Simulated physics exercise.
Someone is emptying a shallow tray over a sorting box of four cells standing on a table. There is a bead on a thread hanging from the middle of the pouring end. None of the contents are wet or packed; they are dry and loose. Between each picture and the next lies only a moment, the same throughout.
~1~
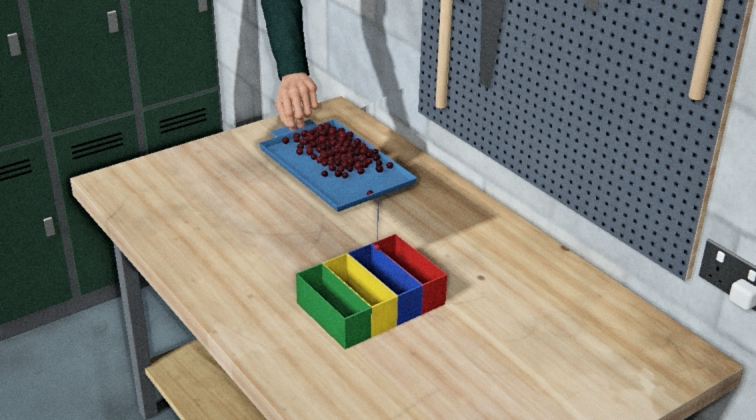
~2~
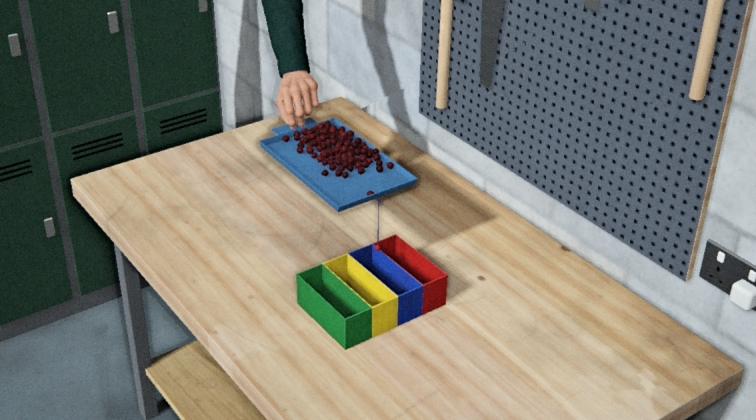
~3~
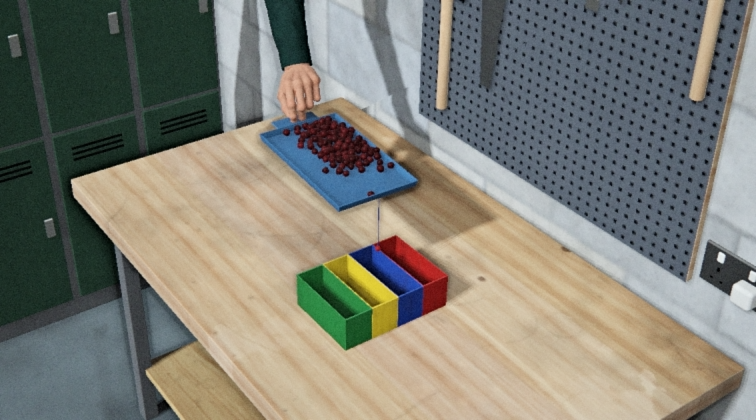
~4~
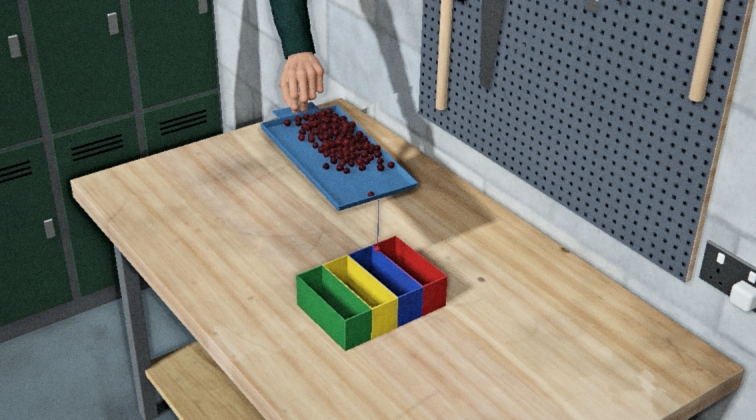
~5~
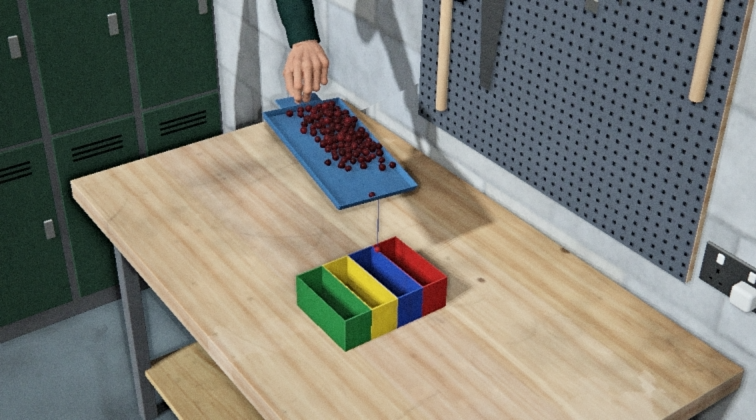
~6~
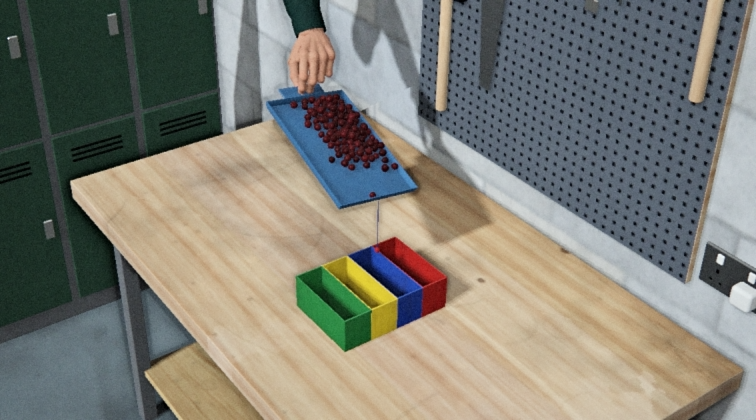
The clip opens on a blue tray of small dark red fruits held by a hand above a wooden table, near a box with green, yellow, blue and red cells. The hand slowly raises the tray's far end, steepening its slope, and the fruits shift slightly down it.
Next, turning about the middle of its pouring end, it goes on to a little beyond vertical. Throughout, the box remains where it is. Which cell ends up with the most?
The red cell.
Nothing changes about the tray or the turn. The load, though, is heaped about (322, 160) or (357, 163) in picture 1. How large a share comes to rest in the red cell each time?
Close to 40 %, followed by close to 40 %.
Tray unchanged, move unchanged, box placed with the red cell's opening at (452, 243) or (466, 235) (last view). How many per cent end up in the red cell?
First try: Roughly 10 per cent; second try: Roughly 0 per cent.
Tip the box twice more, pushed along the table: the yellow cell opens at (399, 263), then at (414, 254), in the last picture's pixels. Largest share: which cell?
First place: The blue one; second place: Yellow.
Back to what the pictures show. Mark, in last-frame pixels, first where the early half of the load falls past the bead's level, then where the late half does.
Near (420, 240) to start, and near (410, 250) afterwards.
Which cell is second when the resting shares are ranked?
That would be that blue cell.
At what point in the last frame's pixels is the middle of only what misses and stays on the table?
Those pieces end up centred close to (476, 270).
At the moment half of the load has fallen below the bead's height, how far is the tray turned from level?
That would be about 90 degrees from level.
Shortly afterwards, tray tipped steeply; the bulk on the tray; only a few in the red cell; only a few in the blue cell; near a quarter falling or outside the box.
Next, tray tipped past a quarter turn; only a few on the tray; near a quarter in the red cell; a little in the blue cell; near two thirds falling or outside the box.
Some moments later, tray tipped past a quarter turn; near a third in the red cell; a little in the blue cell; near half falling or outside the box.
In the end, tray tipped past a quarter turn; near a third in the red cell; a little in the blue cell; none at all in the green cell; none at all in the yellow cell; near half outside the box.
